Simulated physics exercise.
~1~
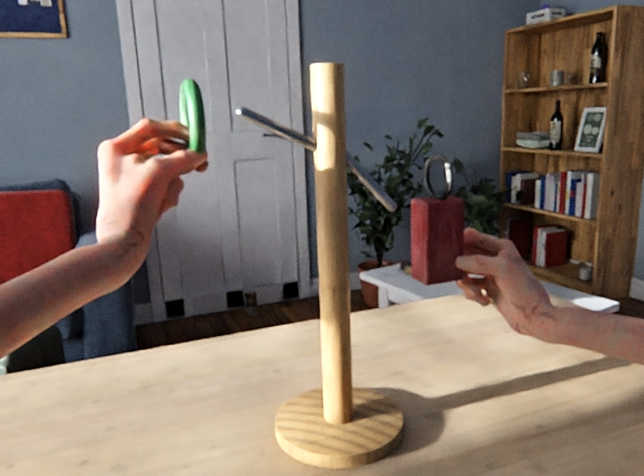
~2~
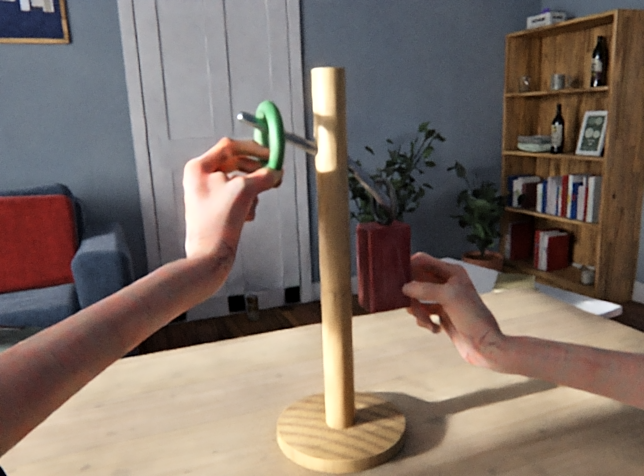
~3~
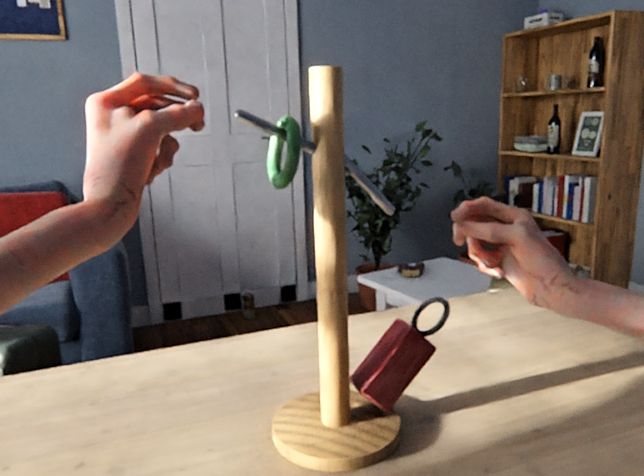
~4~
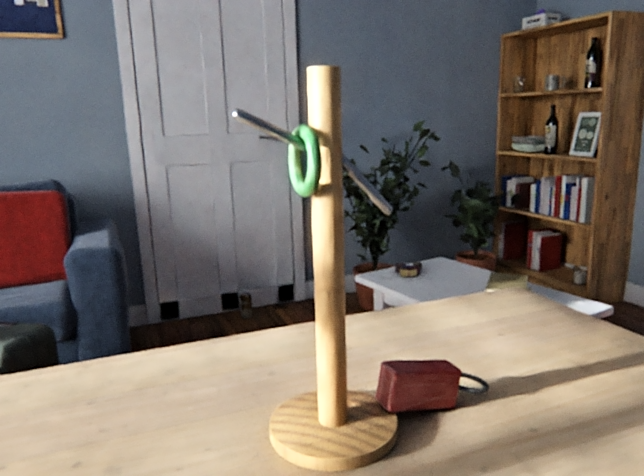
At the start, two hands hold a green ring and a red block-like pouch with a dark ring on either side of a wooden peg stand on a table. The left hand moves the green ring right, onto the metal peg, while the right hand brings the pouch left, close to the post. Both hands then let go and draw back. The green ring hangs from its peg, but the pouch drops, tilting beside the base of the stand. At the end, the hands are gone, the green ring hangs close against the post, and the pouch lies on the table.
